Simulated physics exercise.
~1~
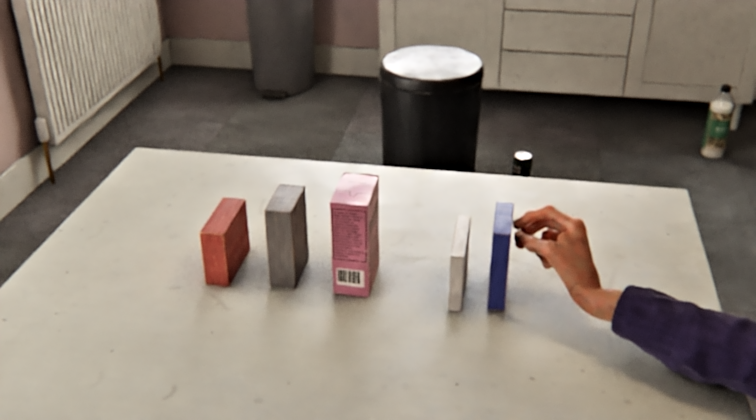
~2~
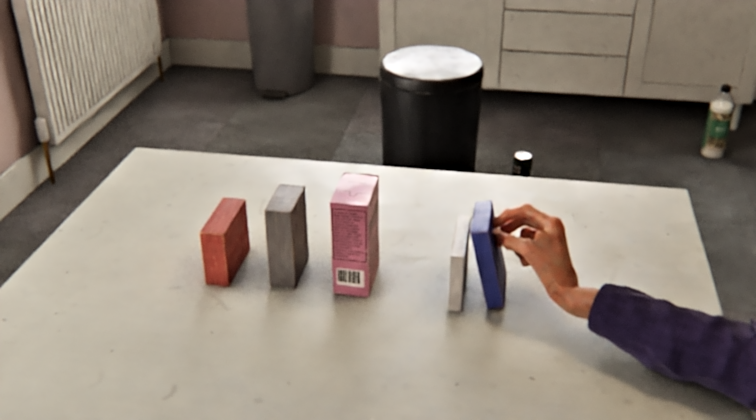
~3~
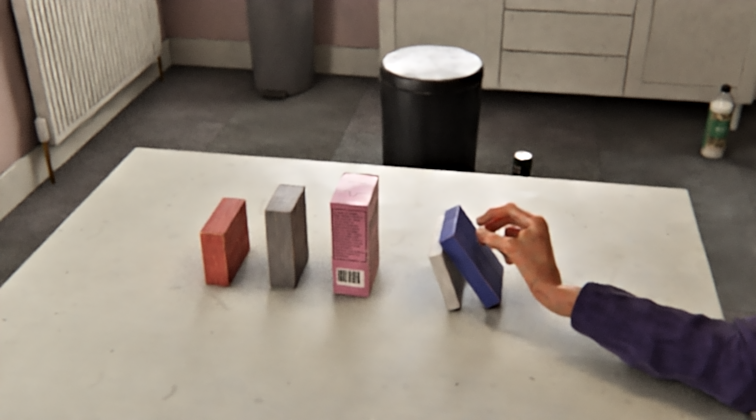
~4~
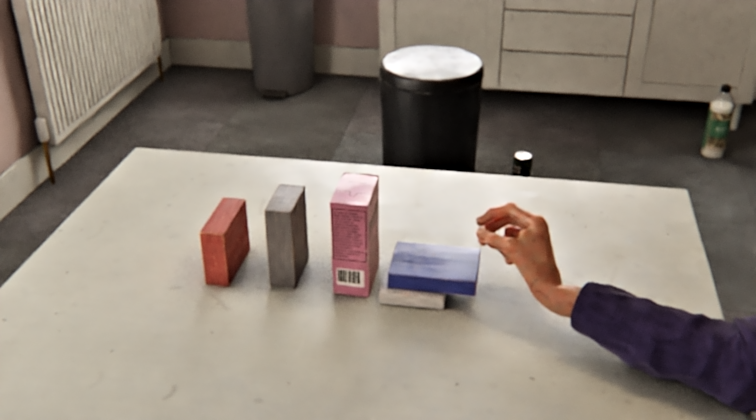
The blue block, nudged by a hand from the right, tipped left into the white block, and both toppled over, the blue one ending up lying on top of the white, while the pink packet and the grey and red blocks stayed standing.
